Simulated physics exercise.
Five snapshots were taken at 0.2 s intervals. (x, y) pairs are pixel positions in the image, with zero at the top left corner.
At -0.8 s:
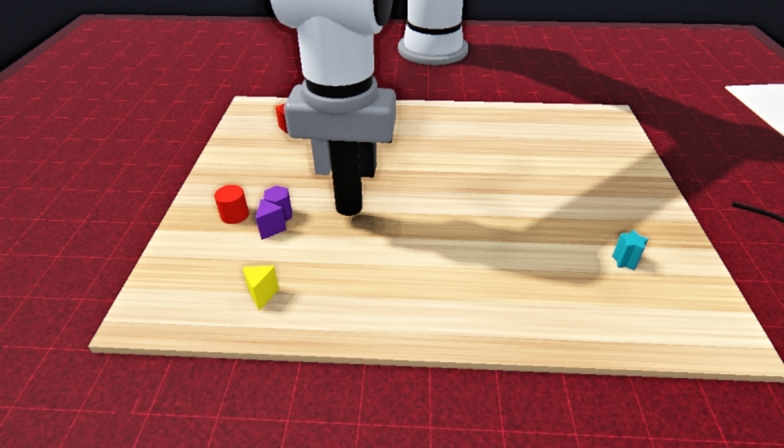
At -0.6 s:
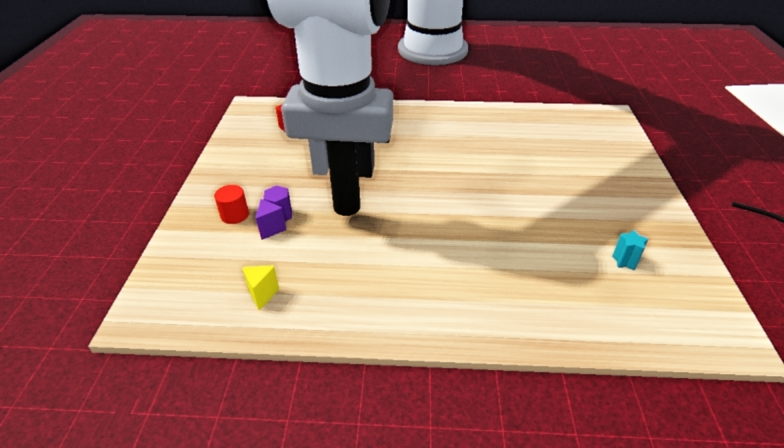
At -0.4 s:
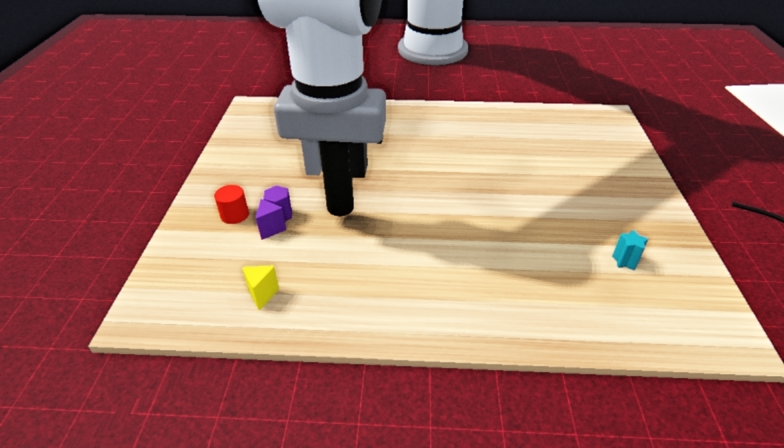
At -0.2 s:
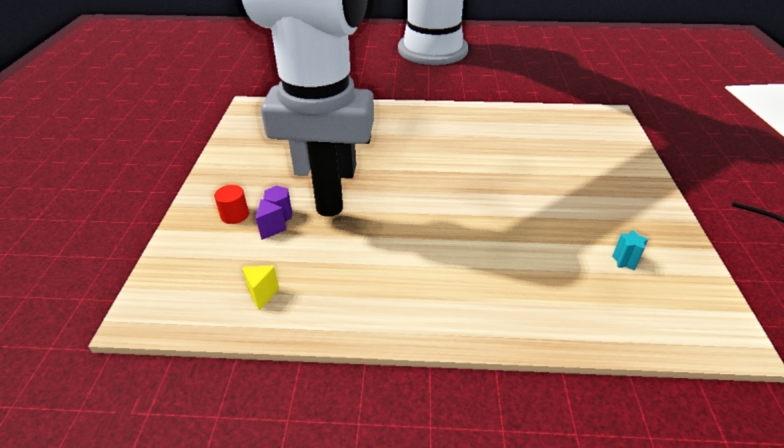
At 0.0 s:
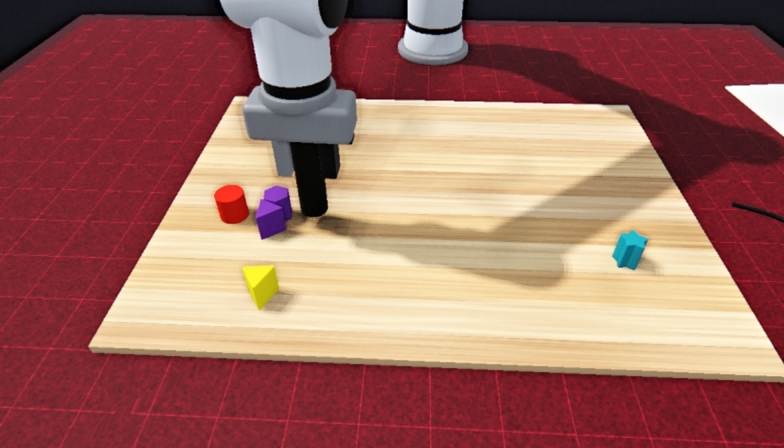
A robot arm holding a black rod upright over a wooden board shifts slightly left at first, then slides a little farther left, nearing two purple blocks. The purple blocks stay still, as do the red cylinder beside them, the yellow block in front and the teal block at right.
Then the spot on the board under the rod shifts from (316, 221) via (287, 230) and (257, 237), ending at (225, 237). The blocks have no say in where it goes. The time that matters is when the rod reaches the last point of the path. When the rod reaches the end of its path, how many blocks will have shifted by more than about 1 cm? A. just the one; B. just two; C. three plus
Choice A: Just the one.
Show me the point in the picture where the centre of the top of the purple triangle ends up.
It will likely be found at (203, 206).
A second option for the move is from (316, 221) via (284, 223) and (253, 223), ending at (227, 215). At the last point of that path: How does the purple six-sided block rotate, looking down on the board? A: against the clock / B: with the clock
Answer: B.
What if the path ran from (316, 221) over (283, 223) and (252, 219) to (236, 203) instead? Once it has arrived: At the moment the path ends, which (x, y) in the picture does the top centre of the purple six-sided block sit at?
My prediction: (243, 167).
On the path given first. One third of the way, rod at (285, 218); purple triangle at (254, 209), turned 20° clockwise.
Two thirds of the way, rod at (253, 225); purple triangle at (231, 209), turned 90° clockwise.
At the end, rod at (222, 225); purple triangle at (203, 206), turned 105° clockwise; purple six-sided block still.
